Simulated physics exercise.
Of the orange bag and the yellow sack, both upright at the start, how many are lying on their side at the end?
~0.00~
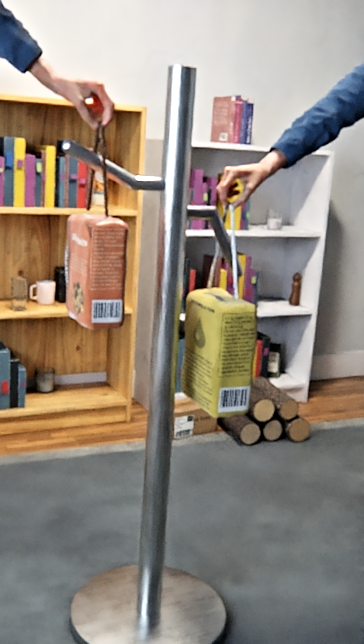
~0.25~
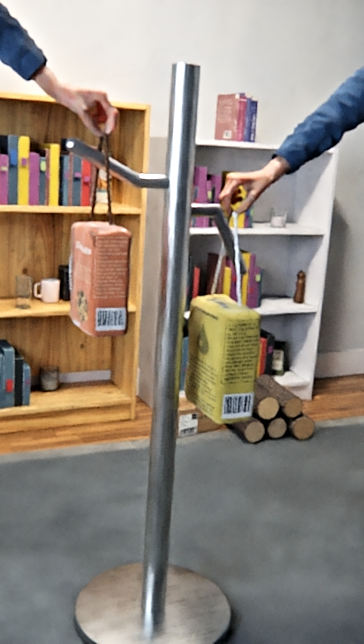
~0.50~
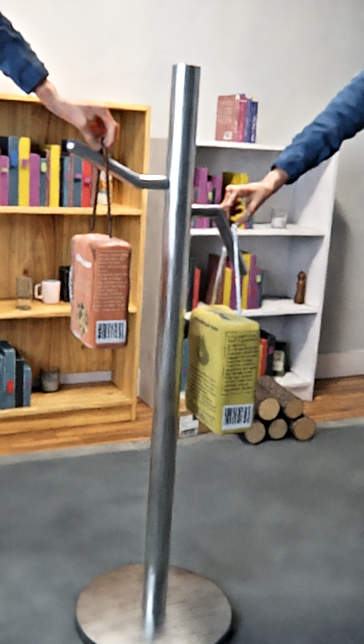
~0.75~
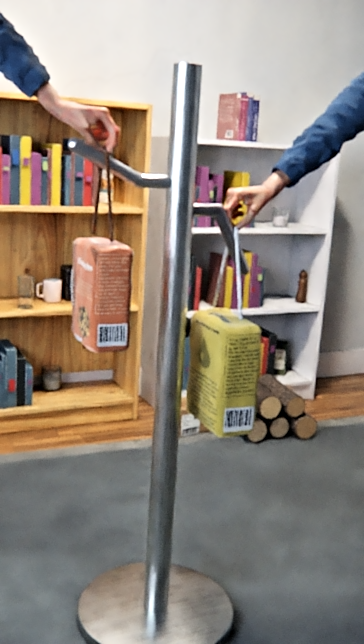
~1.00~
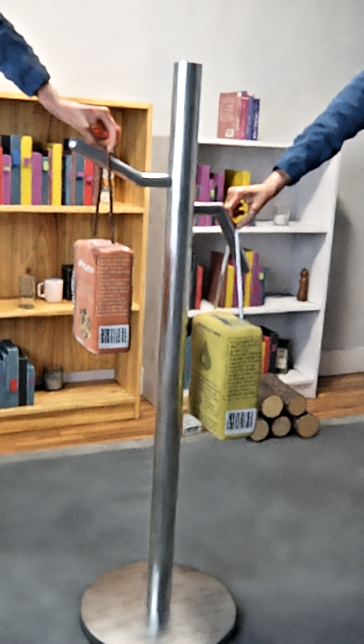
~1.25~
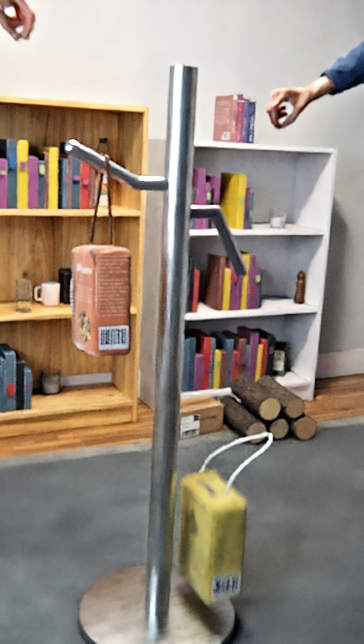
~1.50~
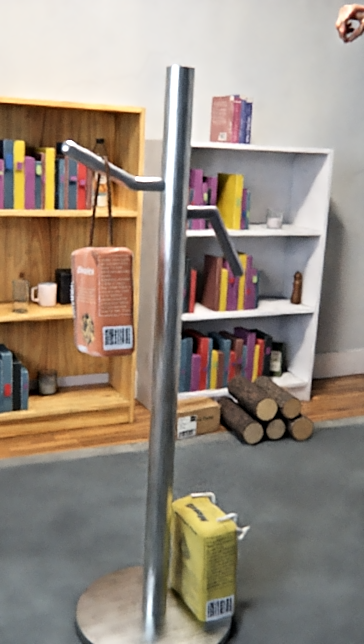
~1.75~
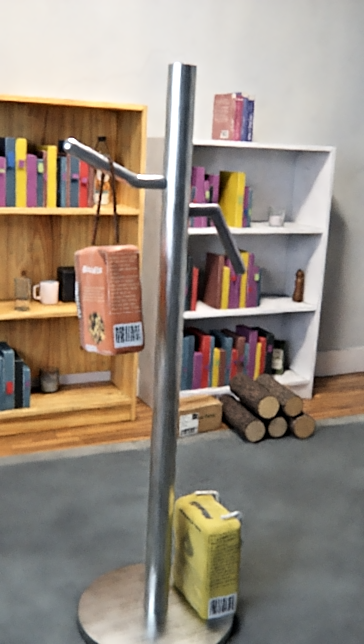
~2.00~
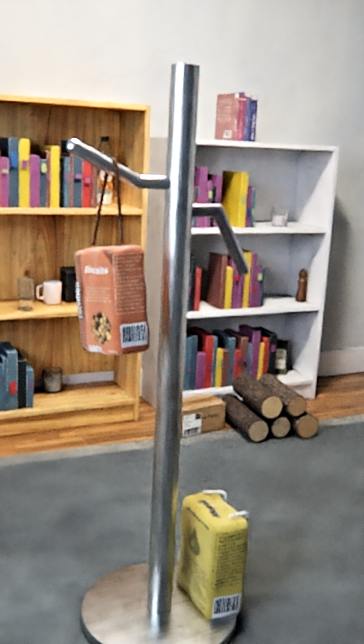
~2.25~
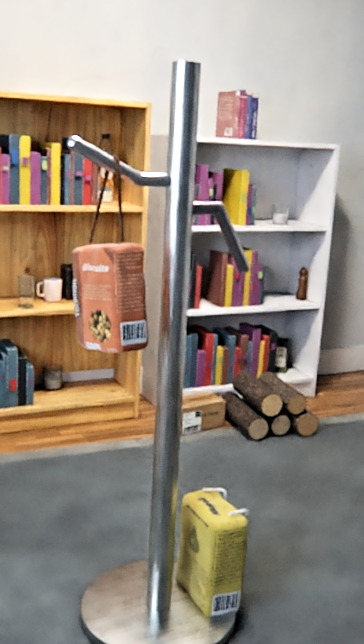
None of them are. The orange bag is still hanging by its loop, and the yellow sack has dropped but stands upright at the foot of the stand.
